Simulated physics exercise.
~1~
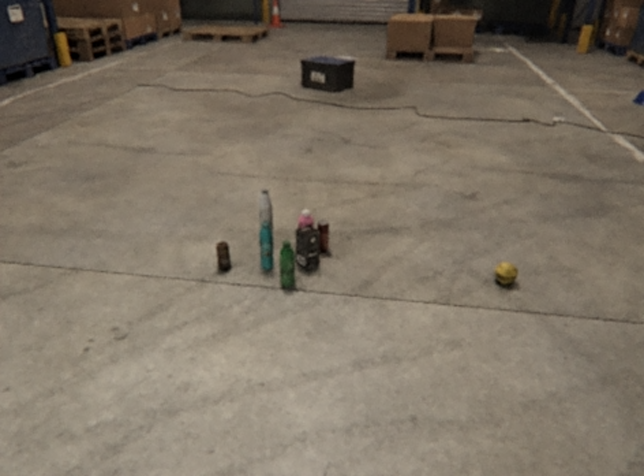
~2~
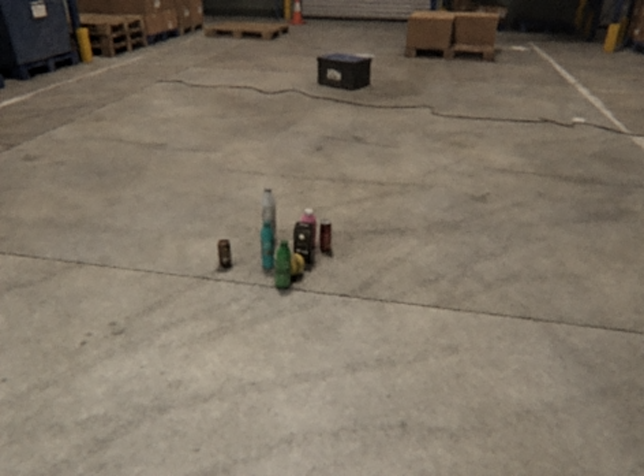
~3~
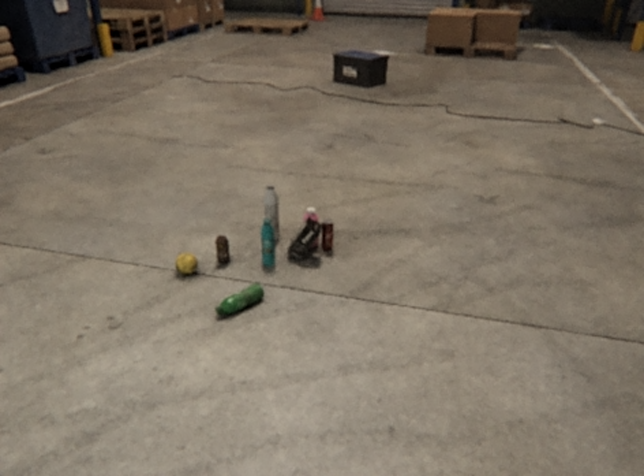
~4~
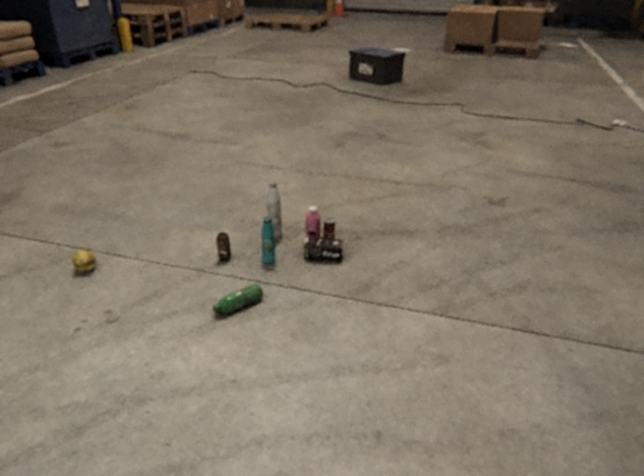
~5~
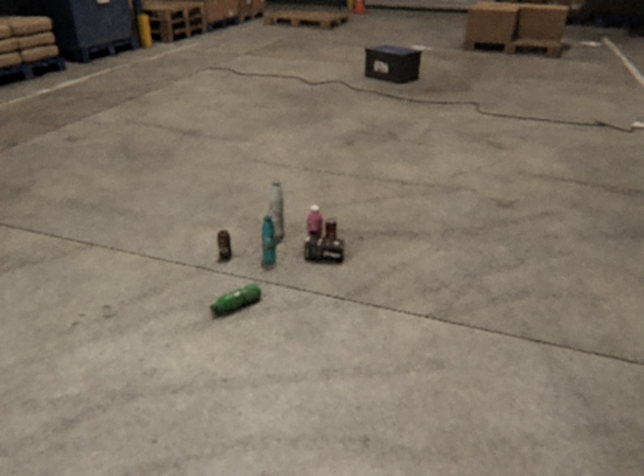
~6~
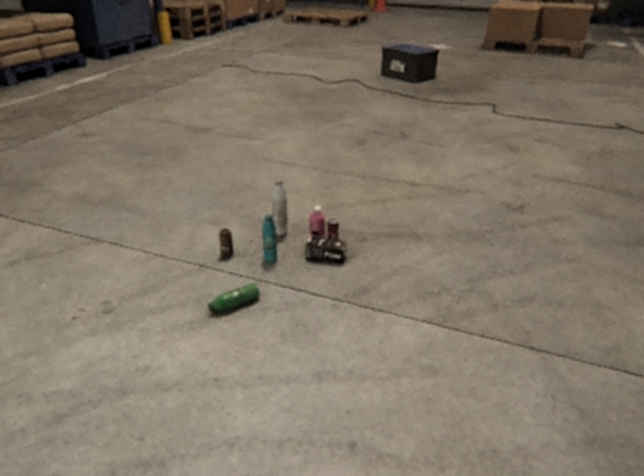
Yellow ball rolling left across a concrete warehouse floor, toppling a green bottle and black carton while five other items stay upright.
